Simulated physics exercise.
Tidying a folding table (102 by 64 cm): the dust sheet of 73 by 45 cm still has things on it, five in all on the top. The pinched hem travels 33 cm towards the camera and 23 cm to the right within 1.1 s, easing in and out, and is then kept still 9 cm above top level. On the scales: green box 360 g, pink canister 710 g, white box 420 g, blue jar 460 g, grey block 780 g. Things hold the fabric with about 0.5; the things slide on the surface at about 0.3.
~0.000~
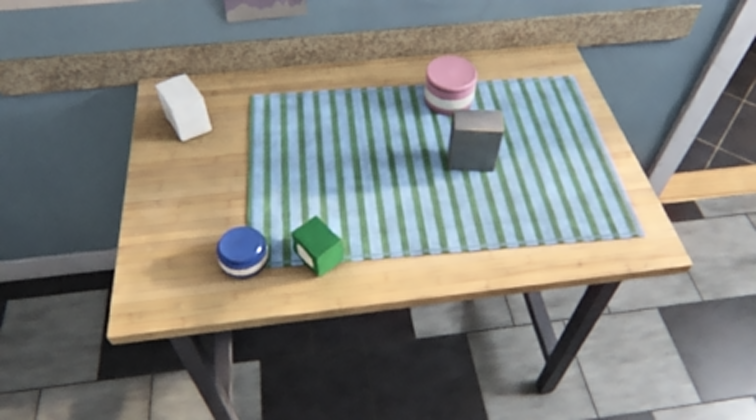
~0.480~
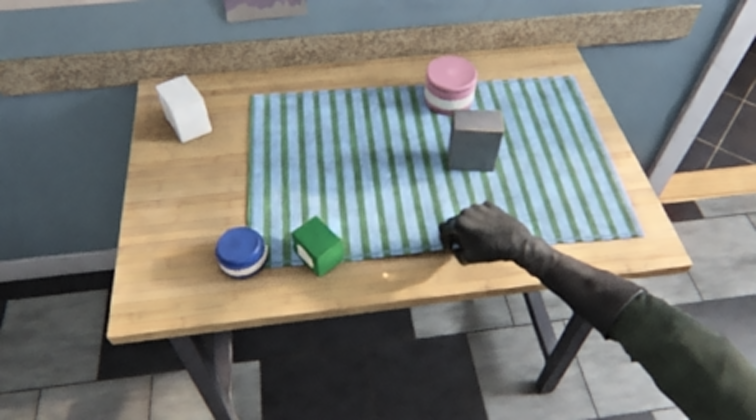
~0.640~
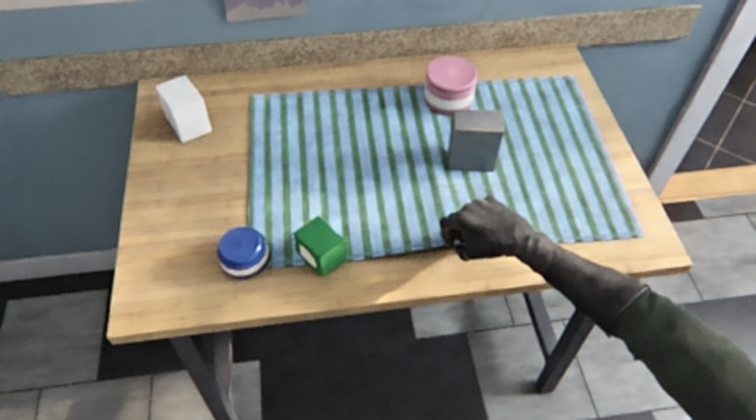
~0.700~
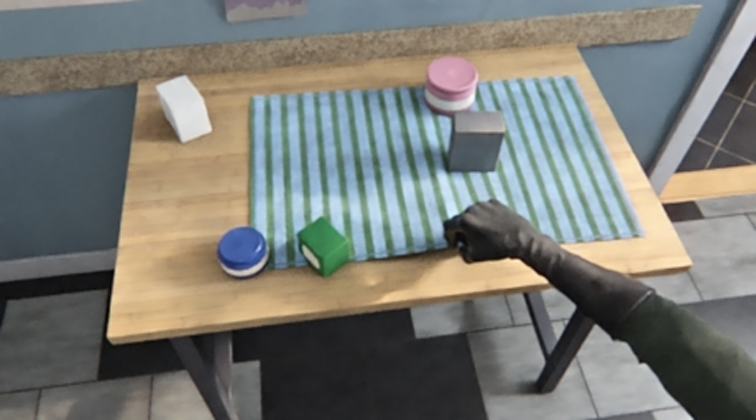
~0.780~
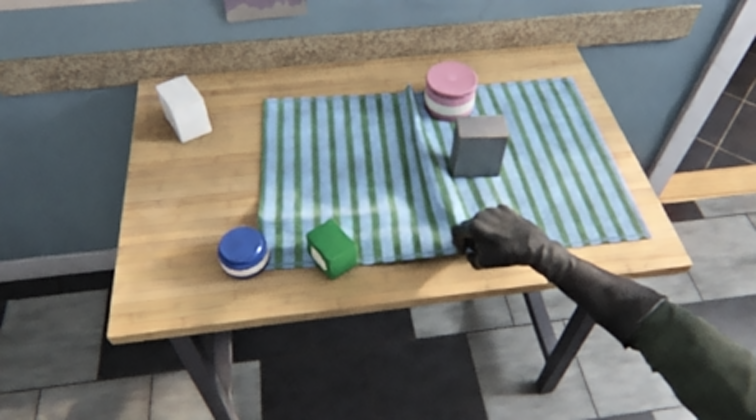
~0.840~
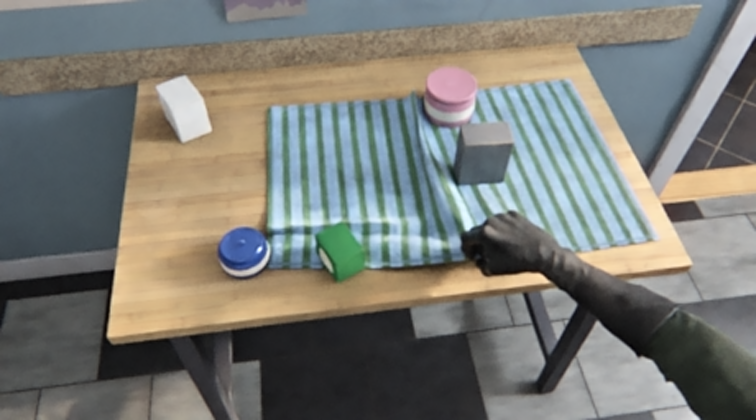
A wooden folding table with a blue-and-green striped cloth stands against a blue wall, seen from above by a still camera. A pink-lidded canister and grey block sit on the cloth, a green box at its front edge, a blue jar and white box to the left. A dark-gloved hand enters from the right, pinches the front hem and pulls it slightly rightward and nearer, wrinkling the cloth and shifting the green box, block and canister.
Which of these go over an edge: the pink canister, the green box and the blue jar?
Result: Pink canister drops off, green box falls off, blue jar keeps to the top.
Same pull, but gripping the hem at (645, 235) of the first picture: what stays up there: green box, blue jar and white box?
Then: Green box goes over, blue jar remains, white box stays up.
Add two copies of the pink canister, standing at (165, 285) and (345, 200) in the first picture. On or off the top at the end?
In that order: Stays on, drops off.
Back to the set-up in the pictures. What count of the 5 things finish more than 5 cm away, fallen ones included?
3 of them.
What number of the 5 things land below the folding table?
I count 3.
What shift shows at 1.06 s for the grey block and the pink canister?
Grey block 15 cm, pink canister 15 cm.
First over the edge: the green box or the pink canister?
The green one.
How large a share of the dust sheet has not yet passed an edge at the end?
About 0 per cent.
By 1.1 s, 95 % of the dust sheet is still over the top; green box 13 cm off its start, pink canister 13 cm off its start, grey block 13 cm off its start.
By 1.3 s, 60 % of the dust sheet is still over the top; green box on its side, 27 cm off its start, pink canister 25 cm off its start, grey block 25 cm off its start.
By 1.5 s, 35 % of the dust sheet is still over the top; green box over the edge, pink canister 35 cm off its start at (505, 202), grey block 35 cm off its start at (601, 261).
By 1.7 s, 15 % of the dust sheet is still over the top; green box over the edge, pink canister 47 cm off its start, grey block 44 cm off its start.
By 3.3 s, 0 % of the dust sheet is still over the top; pink canister over the edge, green box over the edge, blue jar 0 cm off its start at (242, 244), grey block over the edge.
